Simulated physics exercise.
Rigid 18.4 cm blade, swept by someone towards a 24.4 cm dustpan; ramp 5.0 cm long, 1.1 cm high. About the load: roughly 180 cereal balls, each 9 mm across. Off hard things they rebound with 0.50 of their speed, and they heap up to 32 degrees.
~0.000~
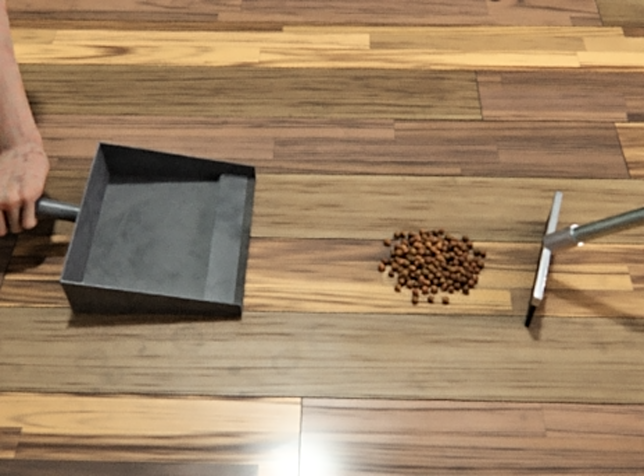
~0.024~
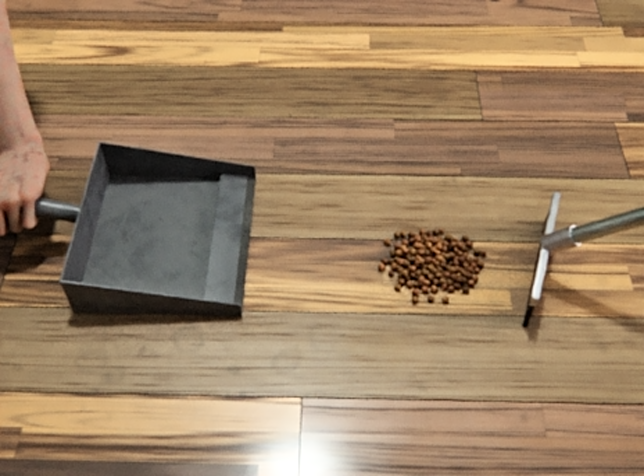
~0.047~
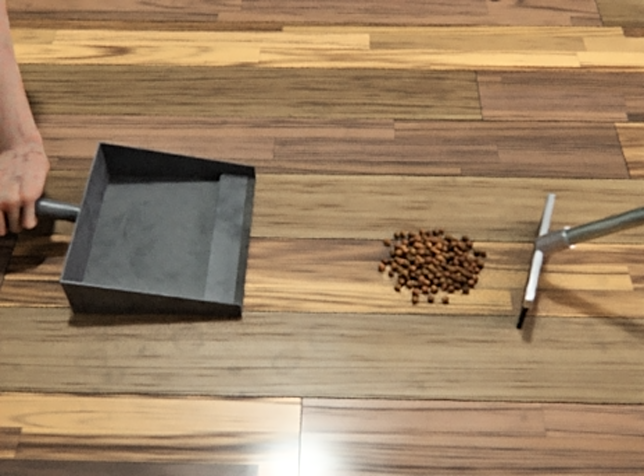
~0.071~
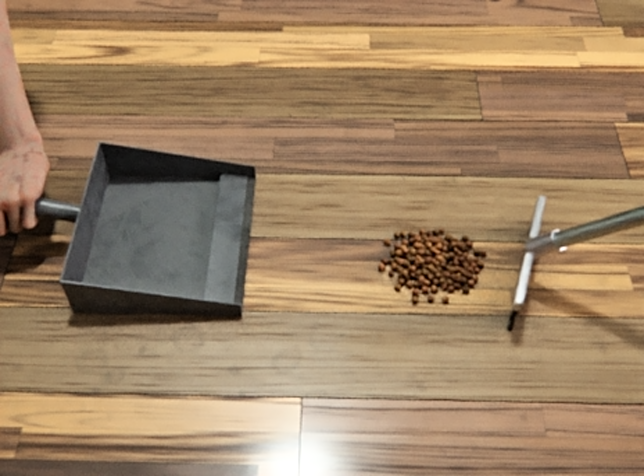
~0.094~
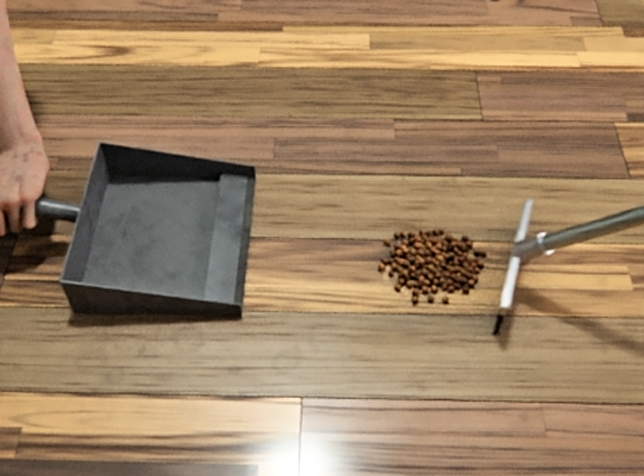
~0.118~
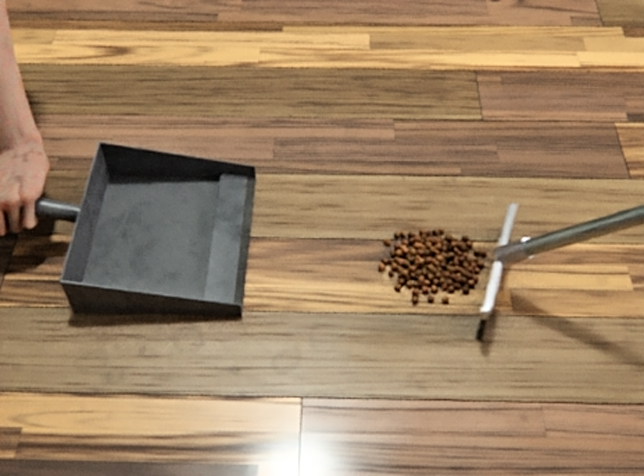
On a wood plank floor, a flat blade sliding left up to a pile of small brown balls, a hand holding a grey dustpan still.
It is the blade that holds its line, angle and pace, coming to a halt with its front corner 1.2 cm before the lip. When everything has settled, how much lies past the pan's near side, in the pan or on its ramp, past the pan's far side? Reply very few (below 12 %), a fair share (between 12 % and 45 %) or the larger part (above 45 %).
Near side - a fair share; pan - very few; far side - very few.
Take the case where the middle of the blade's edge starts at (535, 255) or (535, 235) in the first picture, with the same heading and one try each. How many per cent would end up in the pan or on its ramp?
First try about 10 per cent, second about 15 per cent.
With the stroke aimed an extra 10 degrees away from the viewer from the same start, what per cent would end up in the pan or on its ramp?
Roughly 20 per cent would finish in the pan or on its ramp.
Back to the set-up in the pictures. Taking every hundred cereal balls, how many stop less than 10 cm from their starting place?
I'd say about 30 per cent.
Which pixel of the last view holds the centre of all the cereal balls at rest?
At about (307, 249).
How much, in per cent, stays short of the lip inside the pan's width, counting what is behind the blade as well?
About 75 %.
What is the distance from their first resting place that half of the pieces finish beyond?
Roughly 18 cm.
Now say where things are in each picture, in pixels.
The first picture shows blade from (536, 301) to (557, 200), moved 0.0 cm, 0 of the pieces shifted so far; middle of the pieces at (432, 261); pan at (157, 240).
The second picture shows blade from (534, 301) to (555, 200), moved 0.3 cm, 0 of the pieces shifted so far; middle of the pieces at (432, 261).
The third picture shows blade from (528, 303) to (550, 202), moved 1.1 cm, 0 of the pieces shifted so far; middle of the pieces at (432, 261).
The fourth picture shows blade from (517, 306) to (540, 204), moved 2.5 cm, 0 of the pieces shifted so far; middle of the pieces at (432, 261).
The fifth picture shows blade from (503, 310) to (527, 207), moved 4.4 cm, 0 of the pieces shifted so far; middle of the pieces at (432, 261).
The sixth picture shows blade from (485, 314) to (511, 211), moved 6.8 cm, 0 of the pieces shifted so far; middle of the pieces at (432, 261); pan at (157, 240). The blade's pace is about 1.00 m/s, heading 18 degrees towards the viewer's side.
Then, at 0.28 s, middle of the blade 18 cm from the lip; 0 % over the lip, far side 0 %, near side 5 %.
After 0.39 s, middle of the blade 7 cm from the lip; 0 % over the lip, far side 0 %, near side 10 %.
After 0.62 s, middle of the blade 4 cm from the lip; 5 % over the lip, far side 0 %, near side 15 %.
In the end, at 1.2 s, near side 15 %, pan 5 %, far side 0 %, in front of the lip or behind the blade 75 %.
